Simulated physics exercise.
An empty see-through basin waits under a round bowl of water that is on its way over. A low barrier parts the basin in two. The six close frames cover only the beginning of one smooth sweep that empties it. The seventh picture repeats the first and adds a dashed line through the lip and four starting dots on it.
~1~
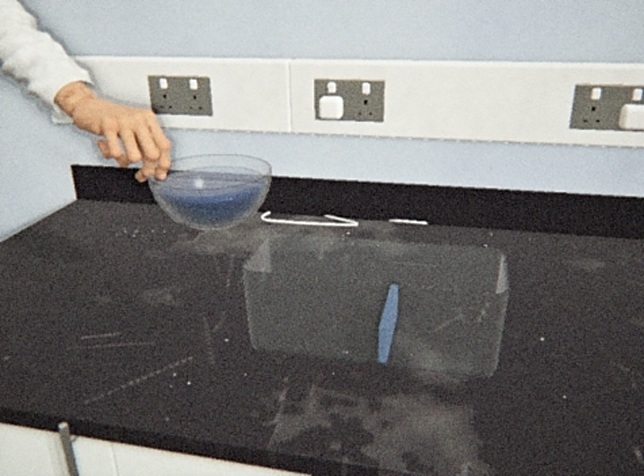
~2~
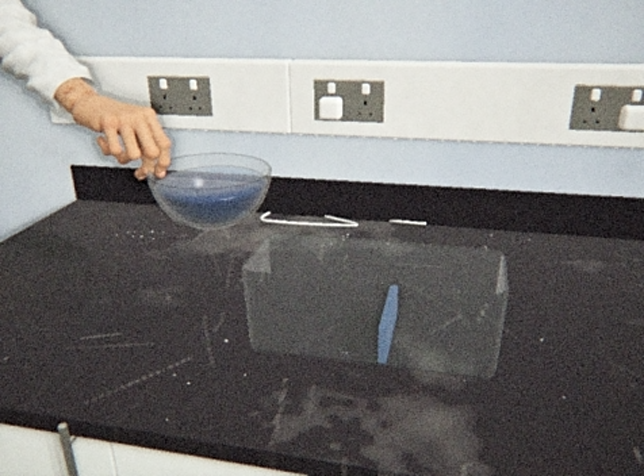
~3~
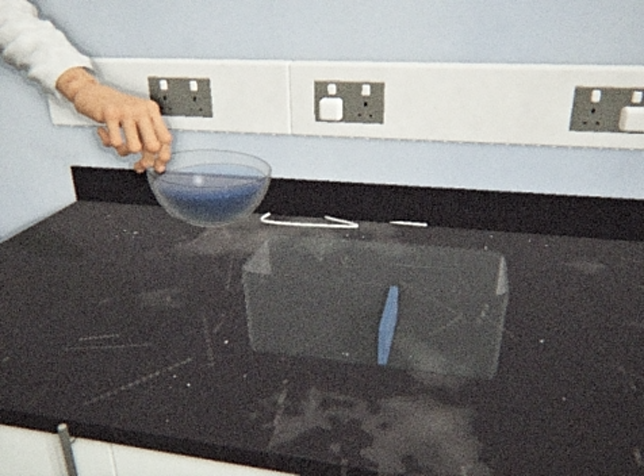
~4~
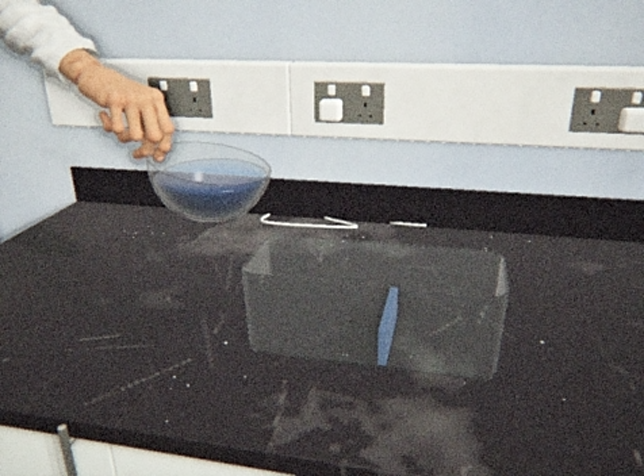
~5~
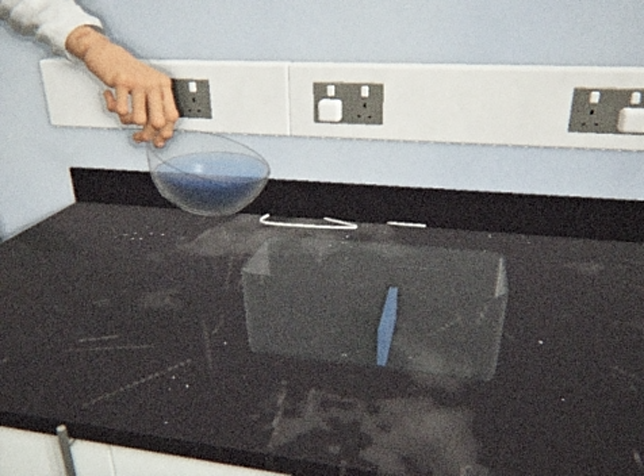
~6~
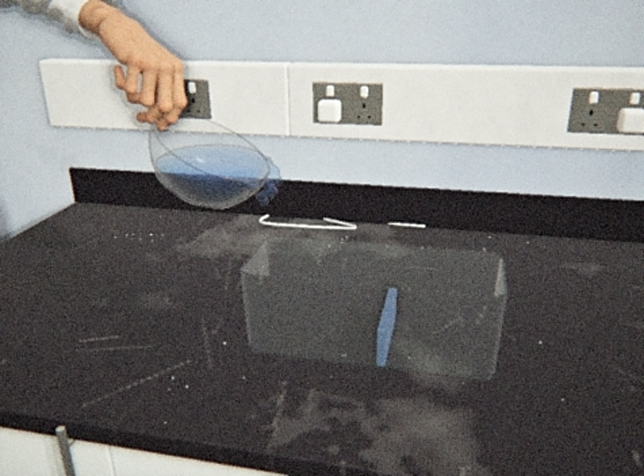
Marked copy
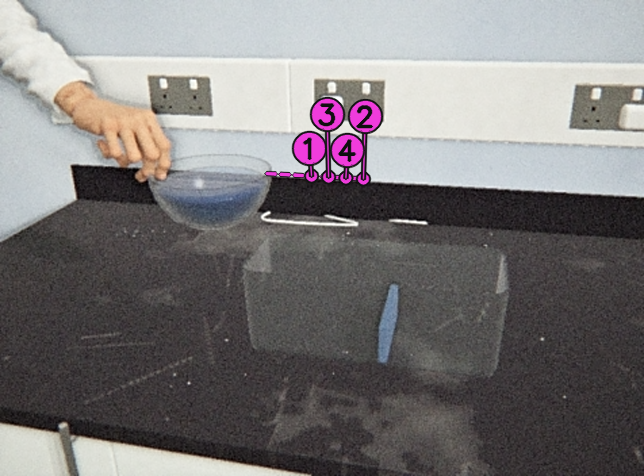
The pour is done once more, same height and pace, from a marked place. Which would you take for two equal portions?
The answer is spot 1.
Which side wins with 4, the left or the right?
The right side.
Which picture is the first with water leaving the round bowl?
Picture 5.
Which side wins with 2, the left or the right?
The right side.
On the marked copy, 1 at (311, 176); 2 at (363, 179); 3 at (328, 177); 4 at (345, 178).
For spot 1, about 48 % ends left of the wall and 52 % right of it.
For spot 2, about 3 % ends left of the wall and 96 % right of it.
For spot 3, about 18 % ends left of the wall and 81 % right of it.
For spot 4, about 7 % ends left of the wall and 93 % right of it.
